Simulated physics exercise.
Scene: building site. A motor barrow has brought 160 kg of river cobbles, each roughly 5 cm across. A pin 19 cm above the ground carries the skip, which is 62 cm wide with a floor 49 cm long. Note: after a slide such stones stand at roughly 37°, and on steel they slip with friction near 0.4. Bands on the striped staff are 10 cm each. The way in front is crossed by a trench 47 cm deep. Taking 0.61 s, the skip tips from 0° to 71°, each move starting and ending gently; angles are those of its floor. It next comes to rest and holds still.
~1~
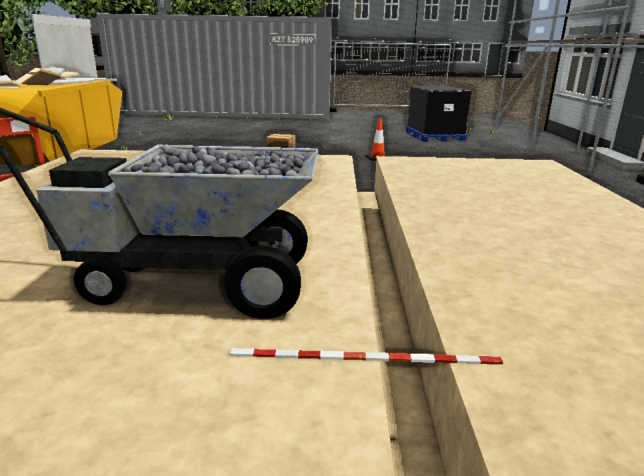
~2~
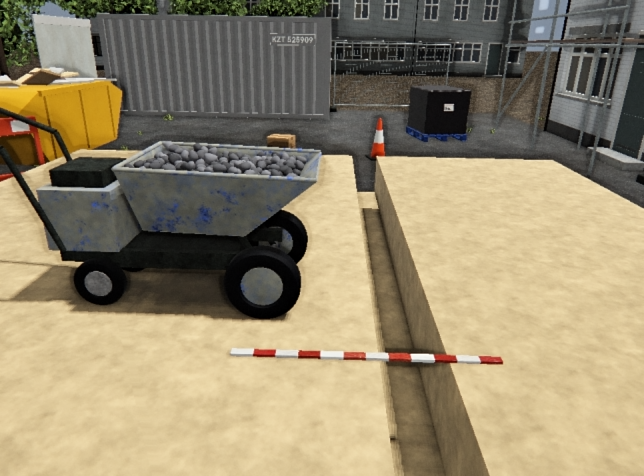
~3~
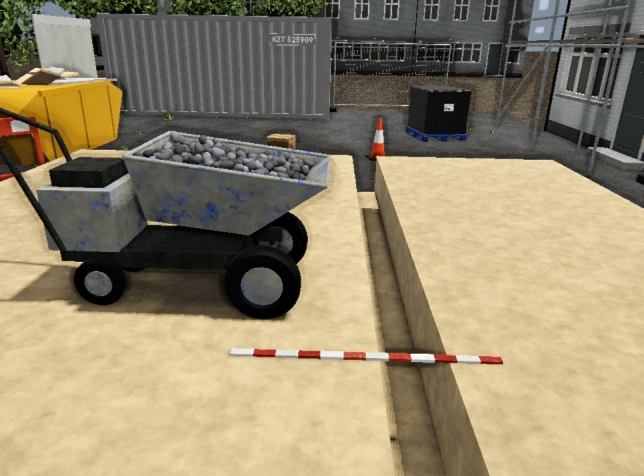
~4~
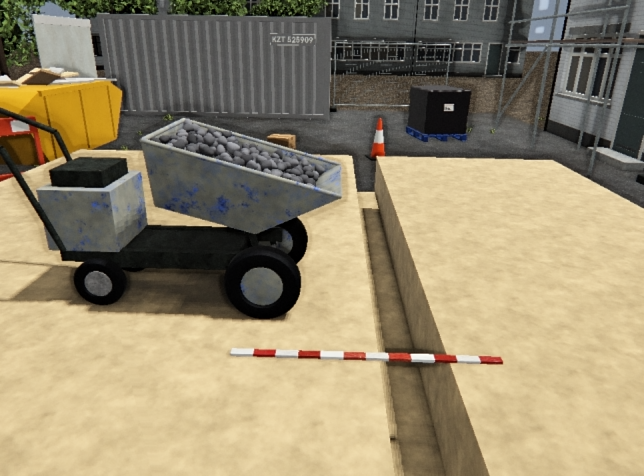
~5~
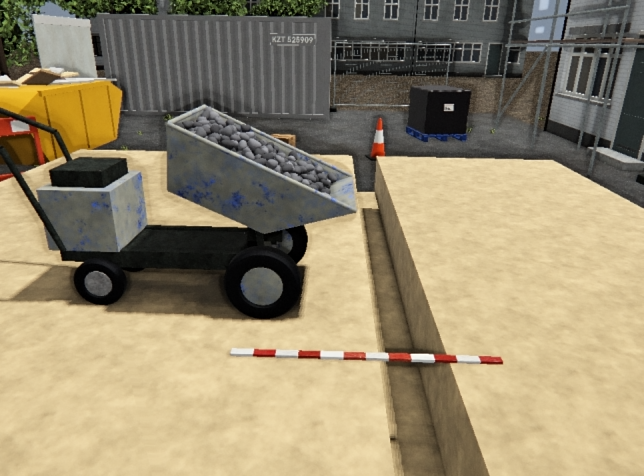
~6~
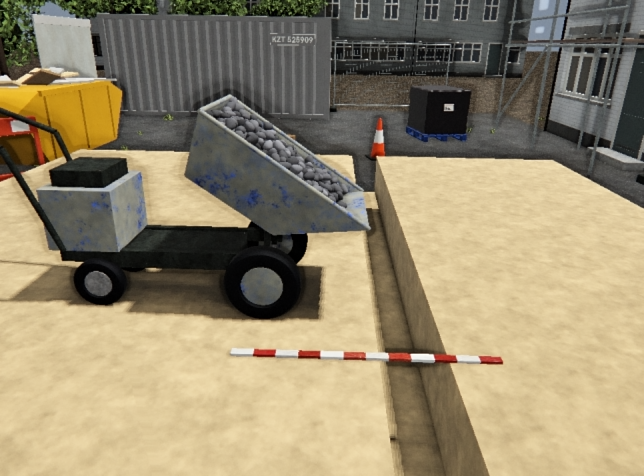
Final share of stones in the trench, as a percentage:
58 per cent.
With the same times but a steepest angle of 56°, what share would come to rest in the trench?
It comes out at about 60 percent.
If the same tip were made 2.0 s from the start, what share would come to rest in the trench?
It would come to roughly 80 per cent.
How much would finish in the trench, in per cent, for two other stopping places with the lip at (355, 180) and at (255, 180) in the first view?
Roughly 15 percent for the first, and 75 percent for the second.
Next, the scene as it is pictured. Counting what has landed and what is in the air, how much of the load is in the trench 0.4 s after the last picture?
By then, around 30 percent.
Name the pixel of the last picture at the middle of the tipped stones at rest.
Roughly at pixel (415, 342).
Then, 0.2 s after the last picture the floor is at 60°, 100 % in the skip; the foremost stones are at (377, 243).
Then, 0.4 s after the last picture the floor is at 71°, 60 % in the skip, 32 % in the trench, 8 % past the trench; the foremost stones are at (452, 293).
Then, 0.8 s after the last picture the floor is at 71°, 4 % in the skip, 54 % in the trench, 42 % past the trench; the foremost stones are at (593, 278).
Then, 2.7 s after the last picture the floor is at 71°, 0 % in the skip, 58 % in the trench, 42 % past the trench; the foremost stones are past the picture's edge.
